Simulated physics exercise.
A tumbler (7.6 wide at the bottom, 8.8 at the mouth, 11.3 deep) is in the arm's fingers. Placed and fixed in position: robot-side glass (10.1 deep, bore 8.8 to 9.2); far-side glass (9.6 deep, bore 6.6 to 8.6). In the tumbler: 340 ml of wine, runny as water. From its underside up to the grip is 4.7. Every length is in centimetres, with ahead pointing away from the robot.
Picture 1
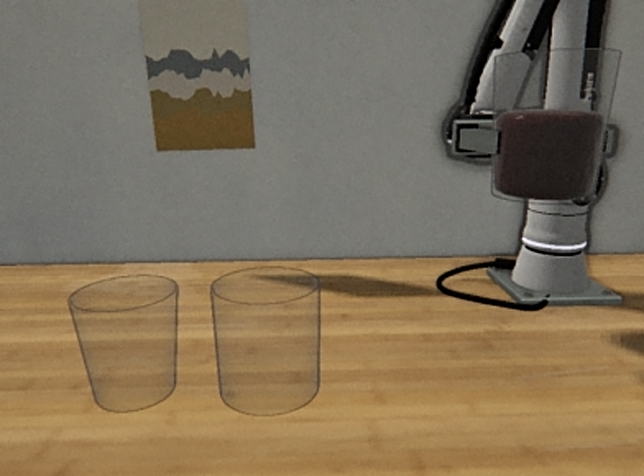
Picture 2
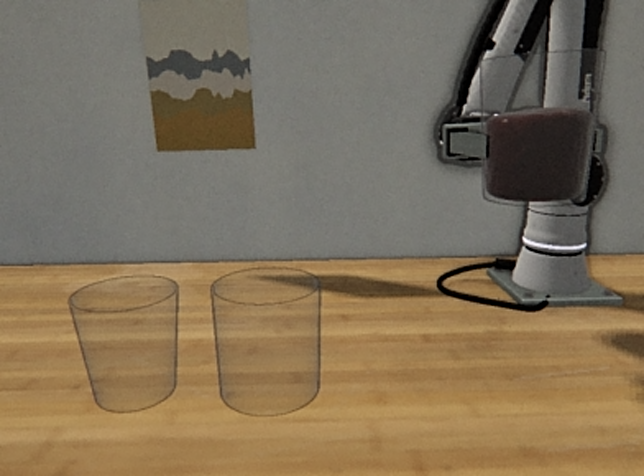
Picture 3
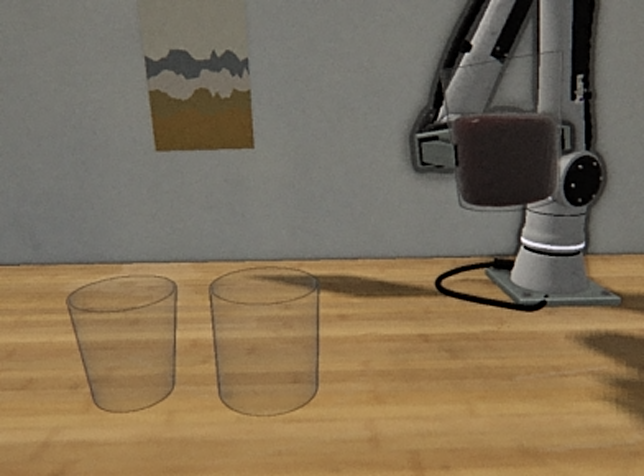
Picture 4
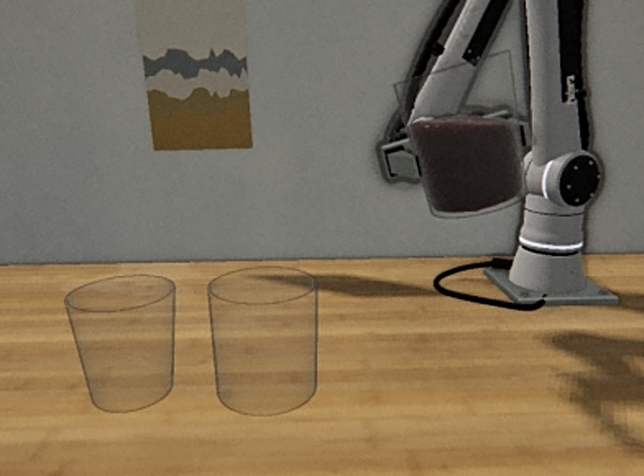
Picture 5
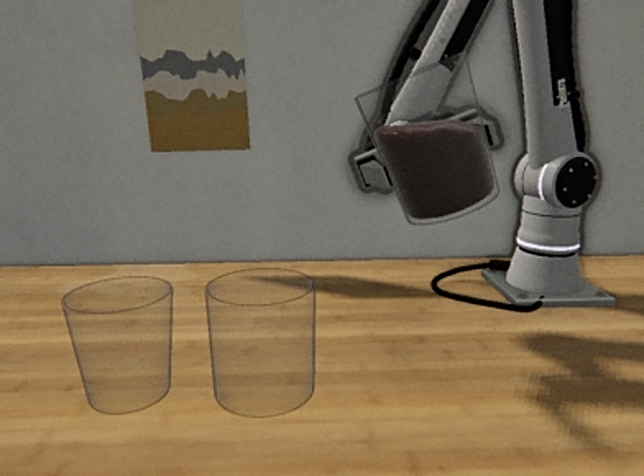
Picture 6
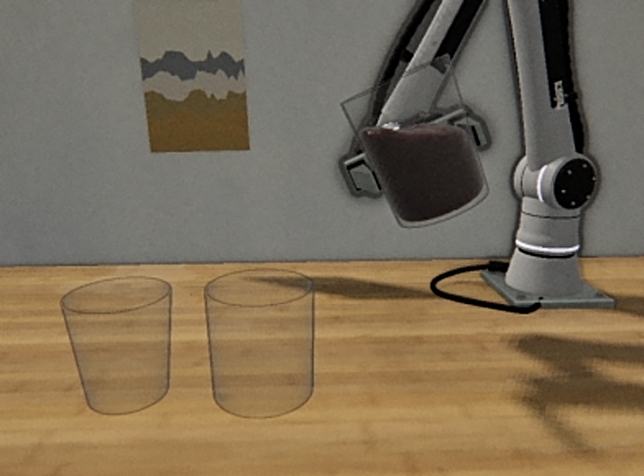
Robot arm carrying a clear tumbler of dark red liquid leftward while gradually tilting it, two empty glasses standing on wooden table.
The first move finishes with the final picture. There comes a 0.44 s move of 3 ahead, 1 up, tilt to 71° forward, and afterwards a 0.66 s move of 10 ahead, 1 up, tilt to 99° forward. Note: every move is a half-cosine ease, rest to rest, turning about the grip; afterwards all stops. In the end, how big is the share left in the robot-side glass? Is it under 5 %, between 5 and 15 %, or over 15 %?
Over 15 %.
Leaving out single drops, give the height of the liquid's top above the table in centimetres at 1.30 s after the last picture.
Max height: Around 21 cm.
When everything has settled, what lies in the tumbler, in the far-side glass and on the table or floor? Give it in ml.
I'd estimate close to 0, 160 and 110 ml respectively.
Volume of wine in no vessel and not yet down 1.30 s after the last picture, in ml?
I'd put it near 50 ml.
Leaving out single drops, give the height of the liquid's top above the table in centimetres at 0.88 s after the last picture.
Roughly 22 cm above the table.
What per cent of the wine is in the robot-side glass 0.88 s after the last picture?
Estimate: Near 20 in a hundred.
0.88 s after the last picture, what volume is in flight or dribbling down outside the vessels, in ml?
Estimate: About 40 ml.
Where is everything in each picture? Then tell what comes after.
The first picture shows the tumbler middle at (547, 130), level; upper third of the wine around (548, 124), from x 495 to 600, top at y 115; 340 ml in the tumbler.
The second picture shows the tumbler middle at (536, 131), tilted 2° forward; upper third of the wine around (540, 125), from x 485 to 590, top at y 110.
The third picture shows the tumbler middle at (504, 135), tilted 8° forward; upper third of the wine around (503, 128), from x 455 to 555, top at y 115.
The fourth picture shows the tumbler middle at (464, 139), tilted 16° forward; upper third of the wine around (463, 132), from x 410 to 520, top at y 115.
The fifth picture shows the tumbler middle at (431, 144), tilted 22° forward; upper third of the wine around (430, 138), from x 375 to 495, top at y 120.
The sixth picture shows the tumbler middle at (419, 147), tilted 24° forward; upper third of the wine around (417, 140), from x 360 to 480, top at y 125; 340 ml in the tumbler.
Then, 0.44 s on, tilted 71° forward, liquid up to 23 above the table; 300 ml in the tumbler, 5 ml in the robot-side glass, 35 ml in the air or running down outside.
Then, 0.88 s on, tilted 92° forward, liquid up to 33 above the table; 180 ml in the tumbler, 75 ml in the robot-side glass, 40 ml on the table or floor, 5 ml in the far-side glass, 40 ml in the air or running down outside.
Then, 1.30 s on, tilted 99° forward, liquid up to 30 above the table; 160 ml in the far-side glass, 75 ml in the robot-side glass, 55 ml on the table or floor, 10 ml in the tumbler, 45 ml in the air or running down outside.
Then, 2.10 s on, tilted 99° forward, liquid up to 11 above the table; 160 ml in the far-side glass, 110 ml on the table or floor, 75 ml in the robot-side glass.
In the end, 160 ml in the far-side glass, 110 ml on the table or floor, 75 ml in the robot-side glass. That is 22 % in the robot-side glass.
